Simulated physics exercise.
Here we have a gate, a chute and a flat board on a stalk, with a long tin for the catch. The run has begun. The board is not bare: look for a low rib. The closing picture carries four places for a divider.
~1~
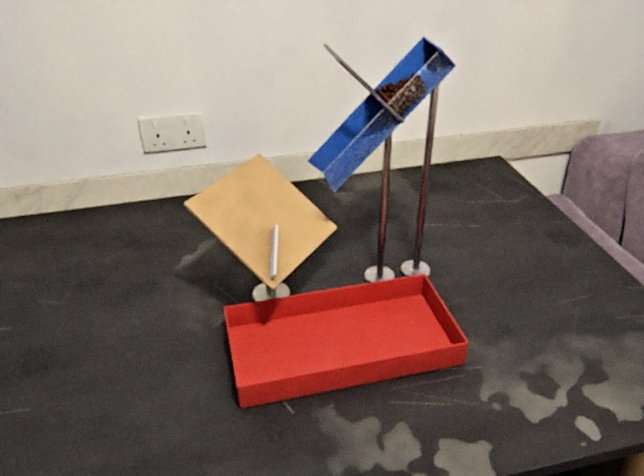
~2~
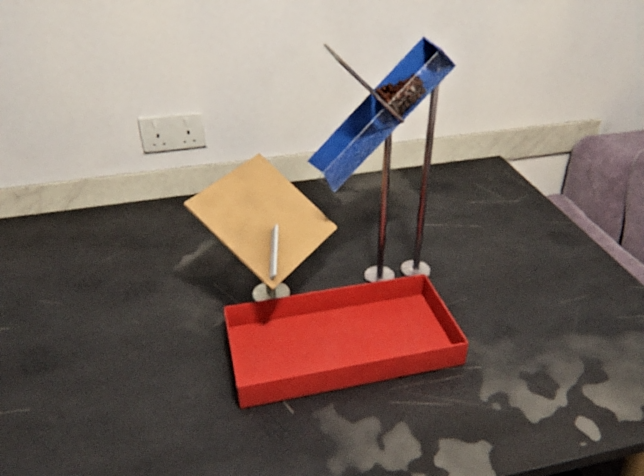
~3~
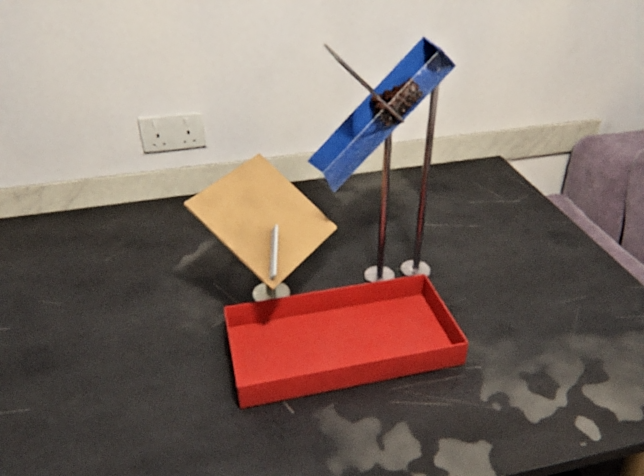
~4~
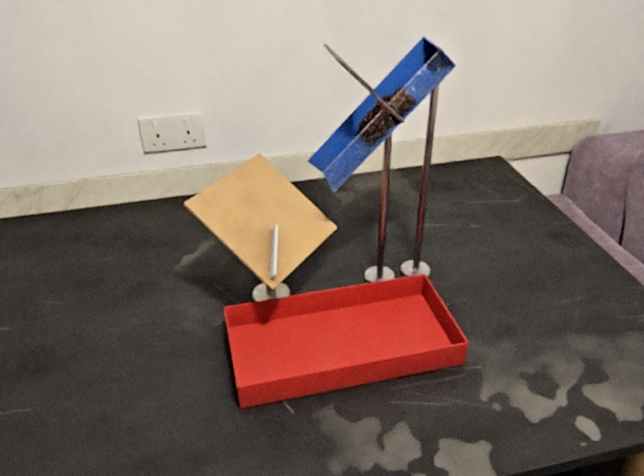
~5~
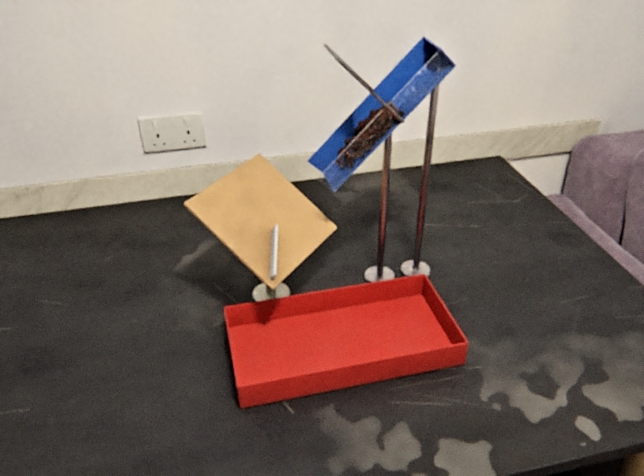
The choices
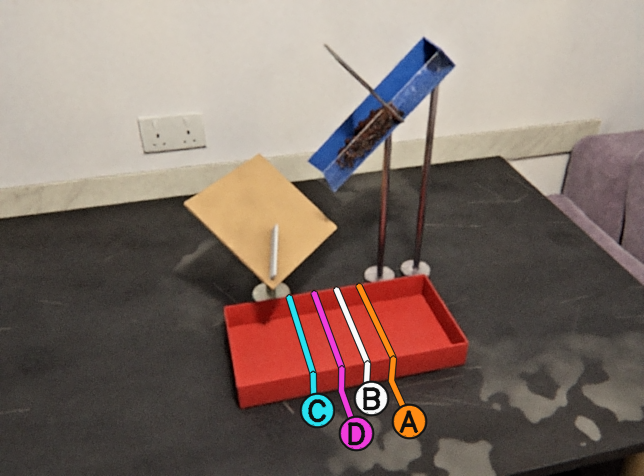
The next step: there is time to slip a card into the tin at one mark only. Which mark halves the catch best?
The best line is D.
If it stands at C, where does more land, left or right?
More lands on the right.
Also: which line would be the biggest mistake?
That is line A.
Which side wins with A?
More lands on the left.
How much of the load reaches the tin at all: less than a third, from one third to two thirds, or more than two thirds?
More than two thirds.
On the marked copy, line A crosses the front rim at (393, 357); line B crosses the front rim at (367, 362); line C crosses the front rim at (312, 372); line D crosses the front rim at (341, 367).
With A, of what is caught, the larger part on the left of the divider, about a tenth on the right.
With B, of what is caught, roughly two thirds on the left of the divider, roughly a quarter on the right.
With C, of what is caught, roughly a quarter on the left of the divider, the larger part on the right.
With D, of what is caught, roughly half on the left of the divider, roughly half on the right.
